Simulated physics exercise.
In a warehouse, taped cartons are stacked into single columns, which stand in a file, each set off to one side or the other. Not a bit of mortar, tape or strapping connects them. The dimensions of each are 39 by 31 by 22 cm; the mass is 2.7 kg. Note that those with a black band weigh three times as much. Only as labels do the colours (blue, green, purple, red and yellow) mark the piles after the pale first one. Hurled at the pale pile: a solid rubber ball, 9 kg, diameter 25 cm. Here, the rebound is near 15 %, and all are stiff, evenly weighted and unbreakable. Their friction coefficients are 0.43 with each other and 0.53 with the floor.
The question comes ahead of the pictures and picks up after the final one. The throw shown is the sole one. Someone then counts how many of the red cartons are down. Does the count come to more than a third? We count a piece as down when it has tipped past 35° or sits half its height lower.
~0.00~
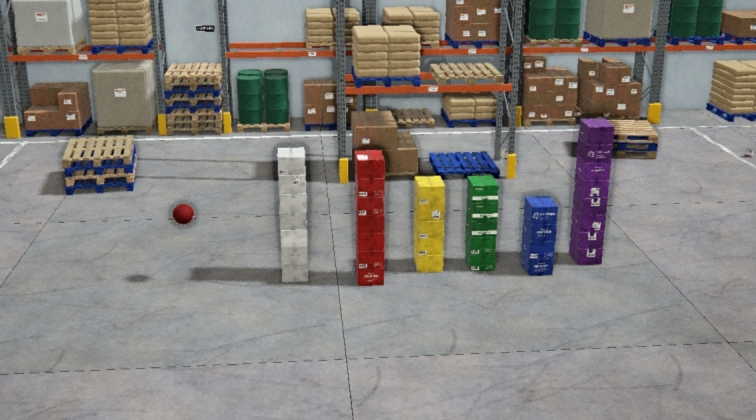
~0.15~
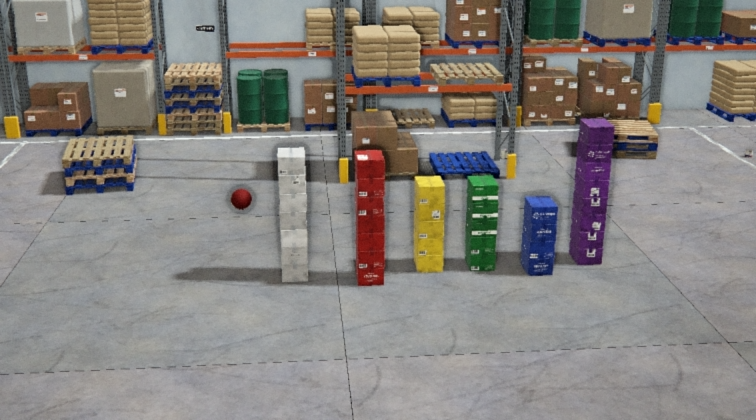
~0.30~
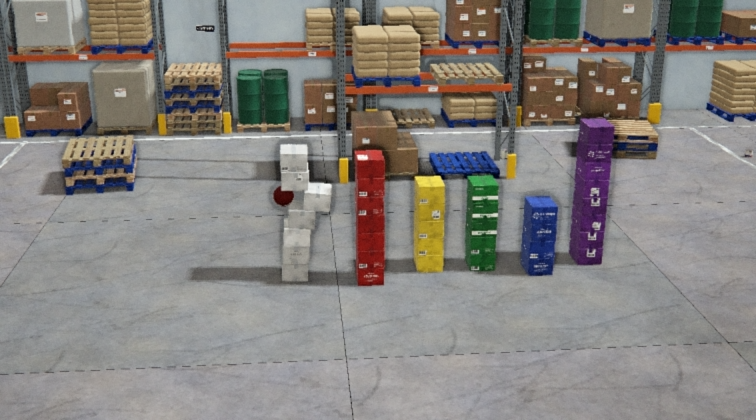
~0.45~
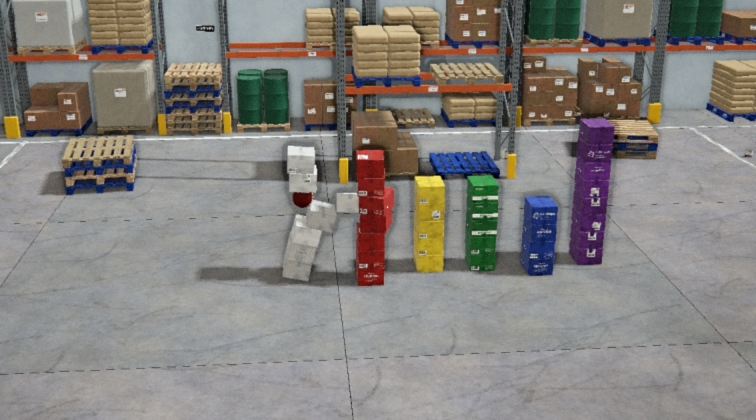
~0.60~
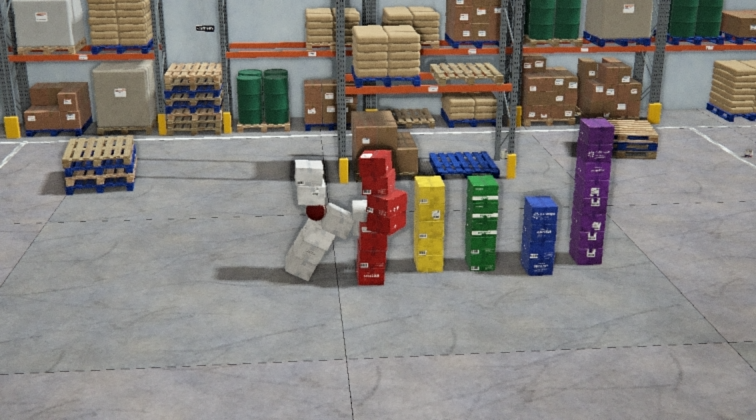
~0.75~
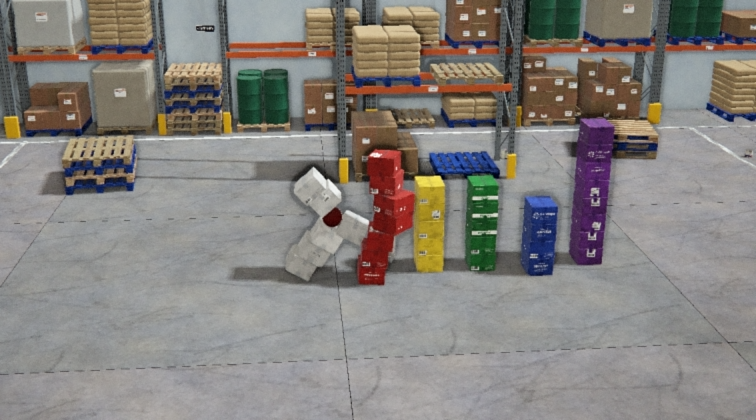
Yes.
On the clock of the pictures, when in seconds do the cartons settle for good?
Roughly 2.5 s.
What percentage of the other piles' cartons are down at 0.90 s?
0 %.
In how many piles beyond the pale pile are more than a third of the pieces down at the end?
That would be 1 of them.
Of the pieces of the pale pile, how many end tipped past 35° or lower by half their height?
Exactly 7 pale pieces do.
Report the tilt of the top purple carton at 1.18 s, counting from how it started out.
Close to 0° of tilt compared with the start.
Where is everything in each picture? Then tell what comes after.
In the first picture (pixels give the middle of a visible side), ball (183, 214) 1.05 m from contact, 4.9 m/s; top red carton (371, 169); top blue carton (545, 216); none of the others has stirred.
Ball (241, 199) 37 cm from contact, 4.6 m/s; top red carton (371, 169), in the second picture.
Ball (284, 196) after contact, 1.8 m/s; top red carton (371, 169); none of the others has stirred, in the third picture.
Ball (303, 198) after contact, 1.2 m/s; top red carton (370, 169); movement in 2 of them, in the fourth picture.
Ball (316, 211) after contact, 2.0 m/s; top red carton (372, 167) 4° from how it stood; steepest lean 4°, the carton at (375, 186); movement in 5 of them, in the fifth picture.
Ball (332, 217) after contact, 1.1 m/s; top red carton (380, 167) 3° from how it stood; top purple carton (602, 136); steepest lean 5°, the carton at (380, 242); movement in 7 of them, in the sixth picture.
After 0.90 s, 7 of the pale pile down; none of the 7 red cartons down (0 of 29 in all colours); top red carton 6° from how it stood.
After 1.18 s, 7 of the pale pile down; 4 of the 7 red cartons down (4 of 29 in all colours); top red carton 20° from how it stood, 15 cm lower; top yellow carton 14 cm from its place.
After 1.62 s, 7 of the pale pile down; 6 of the 7 red cartons down (6 of 29 in all colours); top red carton 57° from how it stood, 85 cm lower; top yellow carton 19 cm from its place.
In the end (2.5 s), 7 of the pale pile down; 6 of the 7 red cartons down (6 of 29 in all colours); top red carton 39° from how it stood, 1.27 m lower; top yellow carton 19 cm from its place. That is 86 per cent. From the last view, middles, top red carton near (469, 265), top yellow carton near (441, 187).
